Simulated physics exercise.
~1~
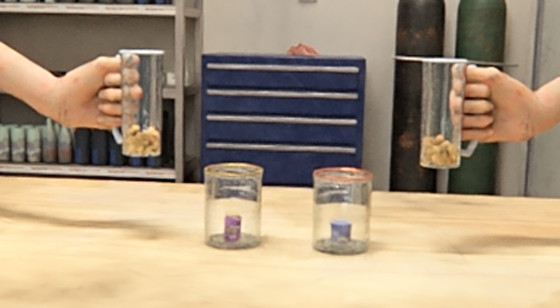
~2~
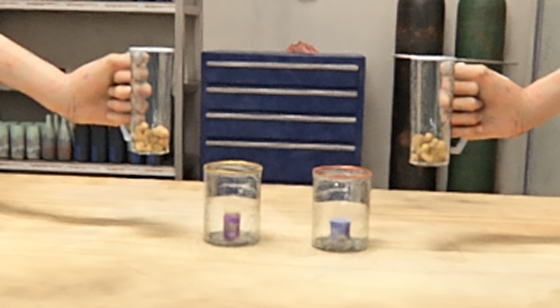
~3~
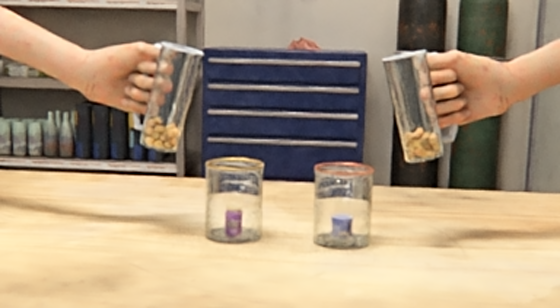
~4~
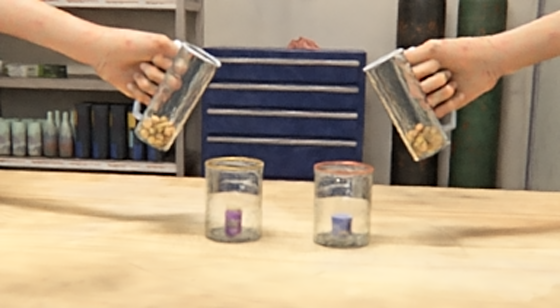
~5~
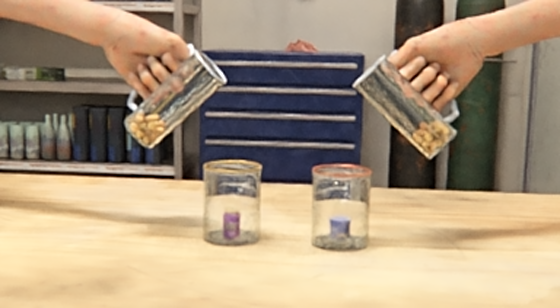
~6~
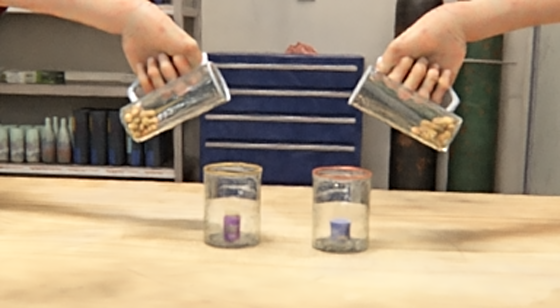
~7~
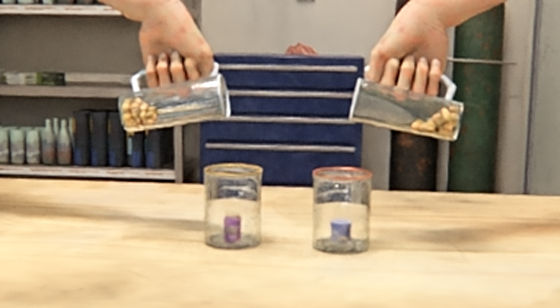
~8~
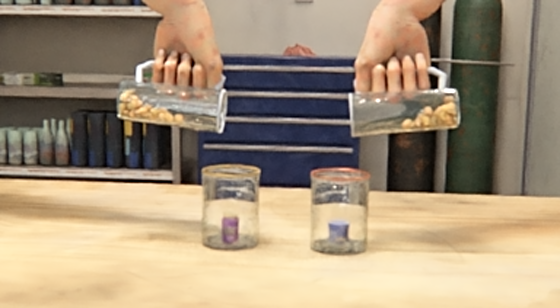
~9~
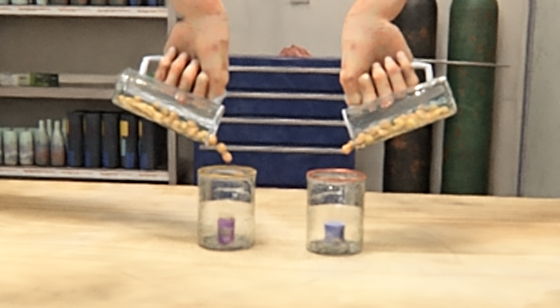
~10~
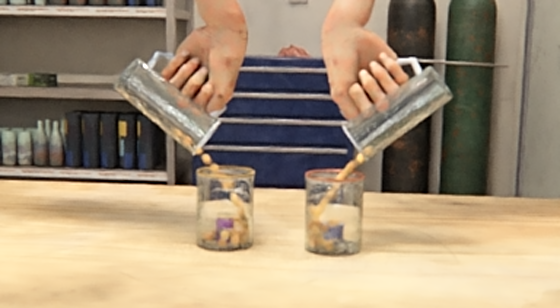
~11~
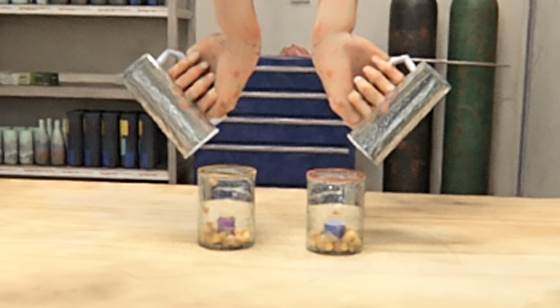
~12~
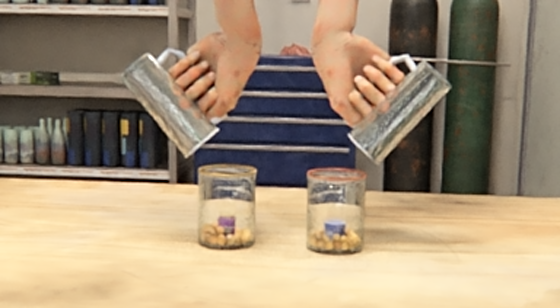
We see two hands tip clear mugs of small tan pieces inward over two glass jars, each holding a small upright object, purple on the left and blue on the right. The pieces pour in, leaving the mugs empty and both objects still showing above shallow layers.
